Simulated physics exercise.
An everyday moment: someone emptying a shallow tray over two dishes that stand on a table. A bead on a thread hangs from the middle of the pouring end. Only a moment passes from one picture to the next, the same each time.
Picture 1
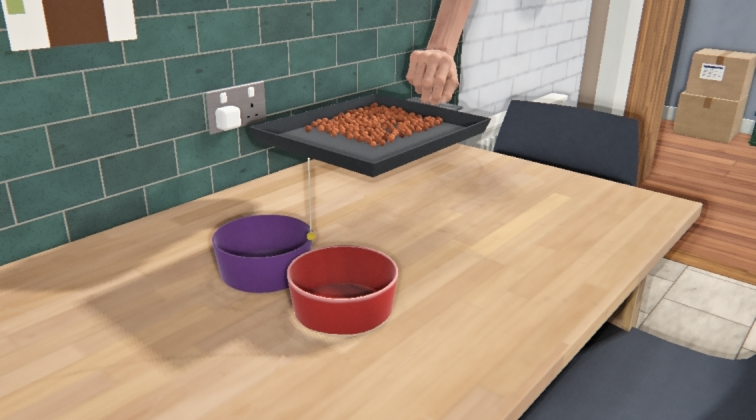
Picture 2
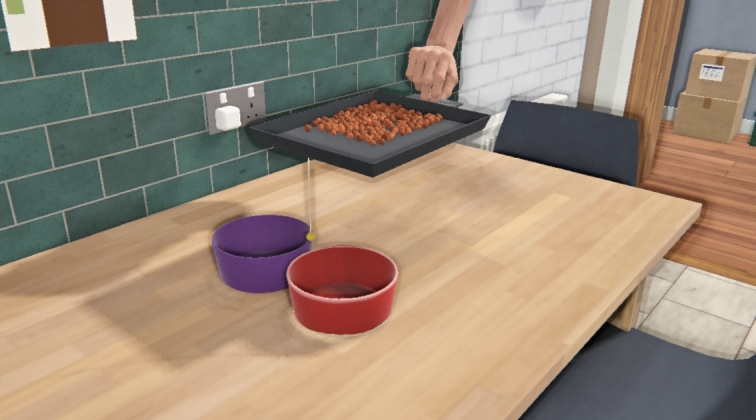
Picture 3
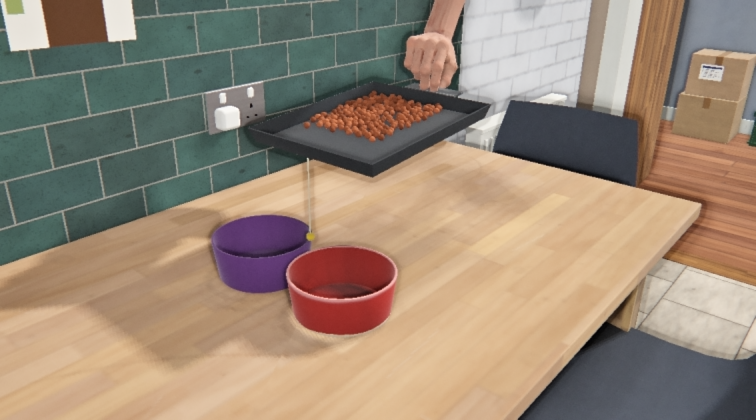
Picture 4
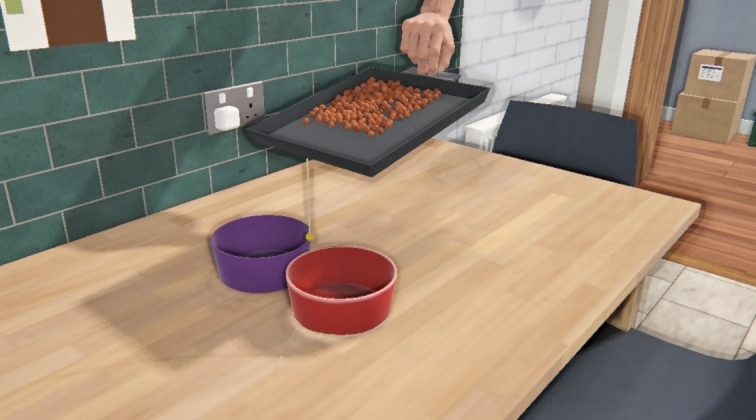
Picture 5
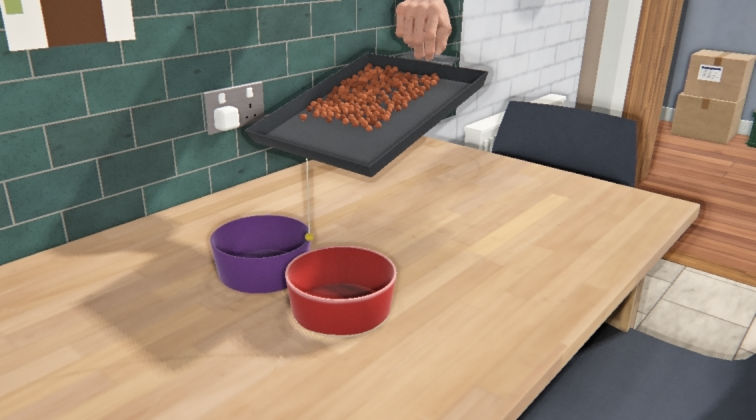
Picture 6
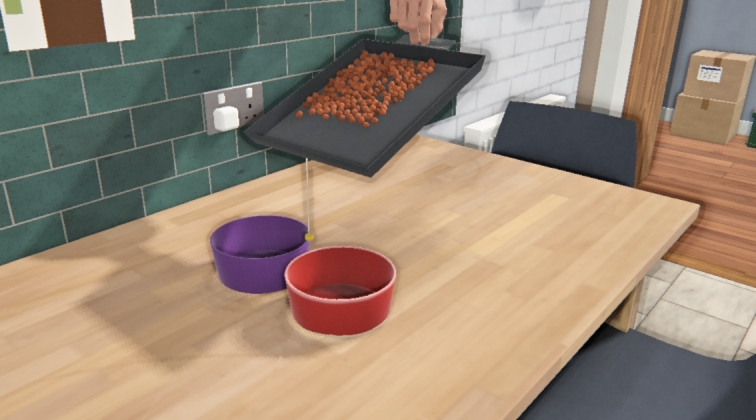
A hand gradually tilting a dark shallow tray of reddish-brown pellets above a purple dish and a red dish on a wooden table.
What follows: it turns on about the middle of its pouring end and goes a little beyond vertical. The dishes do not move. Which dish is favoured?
Fuller: The left-hand dish.
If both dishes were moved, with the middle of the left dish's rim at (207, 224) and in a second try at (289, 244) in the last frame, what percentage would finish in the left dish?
About 10 and 50 per cent.
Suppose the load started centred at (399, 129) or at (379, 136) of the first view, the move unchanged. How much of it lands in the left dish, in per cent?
Roughly 30 per cent, and 40 per cent.
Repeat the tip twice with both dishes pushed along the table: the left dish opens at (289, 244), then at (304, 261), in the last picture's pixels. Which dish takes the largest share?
In turn: Left; the left dish.
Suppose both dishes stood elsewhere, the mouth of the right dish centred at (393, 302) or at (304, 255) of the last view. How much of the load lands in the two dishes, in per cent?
About 50 and 60 per cent.
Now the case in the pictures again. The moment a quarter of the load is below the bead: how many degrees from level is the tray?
Around 75° of tilt.
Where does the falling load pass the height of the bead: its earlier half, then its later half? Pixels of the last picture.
The first part at (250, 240); the rest at (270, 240).
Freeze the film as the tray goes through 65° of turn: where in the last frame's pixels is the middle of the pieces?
Roughly at (282, 149).
Shortly afterwards, tray tipped steeply; the bulk on the tray; near a quarter in the air.
Next, tray tipped past a quarter turn; near a quarter on the tray; a little in the right dish; near a quarter in the left dish; near a quarter outside both; near a quarter in the air.
Some moments later, tray tipped past a quarter turn; near a quarter in the right dish; near half in the left dish; near a third outside both.
In the end, tray tipped past a quarter turn; near a quarter in the right dish; near half in the left dish; near a third outside both.
